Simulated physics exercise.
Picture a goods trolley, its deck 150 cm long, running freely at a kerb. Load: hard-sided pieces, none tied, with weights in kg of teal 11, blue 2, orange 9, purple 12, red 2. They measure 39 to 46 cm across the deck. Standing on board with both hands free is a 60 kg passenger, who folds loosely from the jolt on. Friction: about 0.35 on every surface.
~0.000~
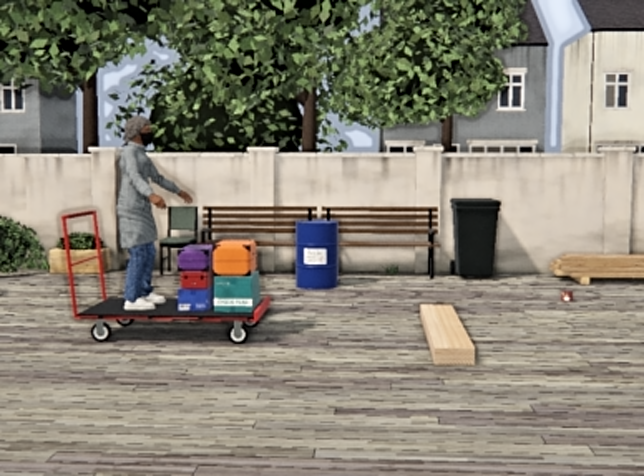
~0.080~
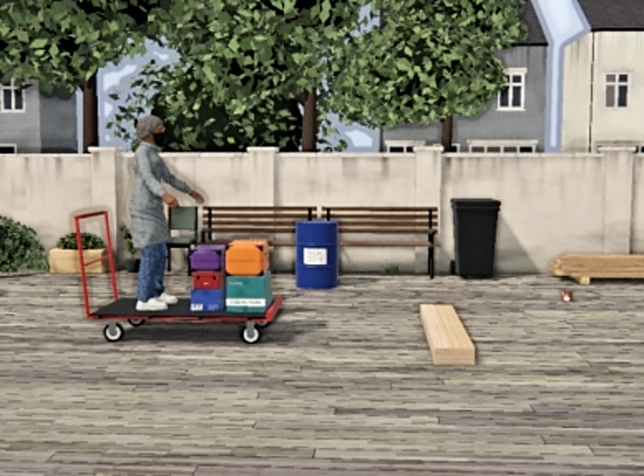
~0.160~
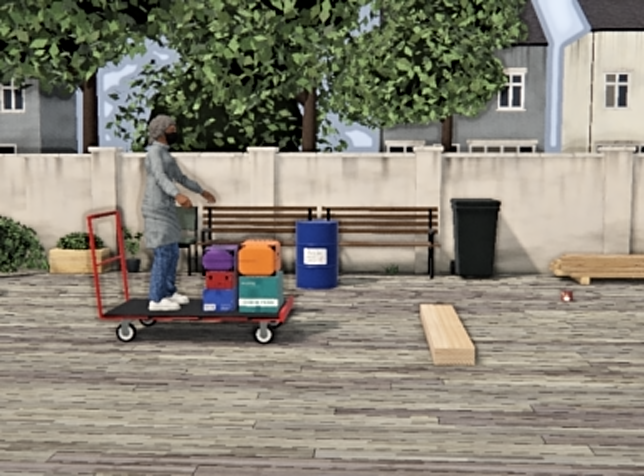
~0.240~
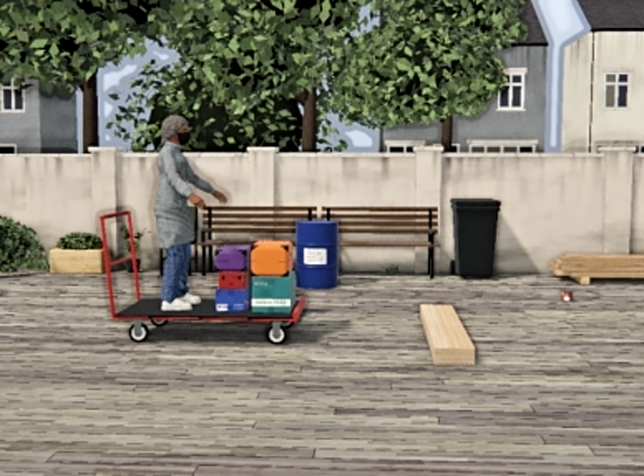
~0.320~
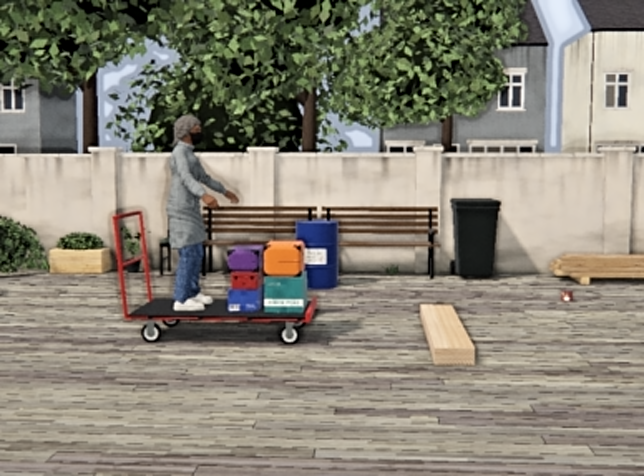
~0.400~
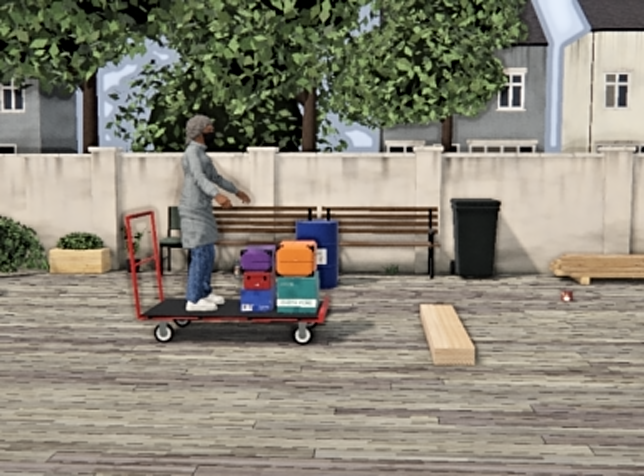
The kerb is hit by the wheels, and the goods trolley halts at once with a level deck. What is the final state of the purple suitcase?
It is still carried.
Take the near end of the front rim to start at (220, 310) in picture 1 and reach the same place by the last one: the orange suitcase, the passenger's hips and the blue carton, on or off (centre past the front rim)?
Result: Orange lost; hips kept; blue kept.
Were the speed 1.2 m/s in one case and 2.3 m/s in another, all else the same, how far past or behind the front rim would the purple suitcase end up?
The first try ends 30 cm behind the front rim, the second 70 cm past it.
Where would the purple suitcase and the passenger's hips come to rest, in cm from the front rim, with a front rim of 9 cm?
Result: Purple 10 cm behind rim; hips 80 cm behind rim.
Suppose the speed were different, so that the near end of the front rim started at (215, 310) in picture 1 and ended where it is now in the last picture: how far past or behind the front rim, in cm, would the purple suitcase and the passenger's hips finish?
Purple 60 past, hips 0 behind.
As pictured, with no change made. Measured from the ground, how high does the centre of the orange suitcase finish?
15 cm.
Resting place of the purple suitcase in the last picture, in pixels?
End point: About (421, 264) px.
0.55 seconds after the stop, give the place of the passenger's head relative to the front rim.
About 20 cm behind the front rim.
Impact comes at 1.11 s.
After 1.36 s the purple suitcase is 33 cm behind the rim, tilted 5°, near (400, 260) in the last picture's view.
After 1.66 s the purple suitcase is 18 cm behind the rim, tilted 5°, near (417, 263) in the last picture's view.
After 2.11 s the purple suitcase is 15 cm behind the rim, tilted 0°, near (421, 264) in the last picture's view.
When all is still (2.6 s), past the rim, orange suitcase; behind it, teal carton, blue carton, purple suitcase, red toolbox and the passenger's hips.
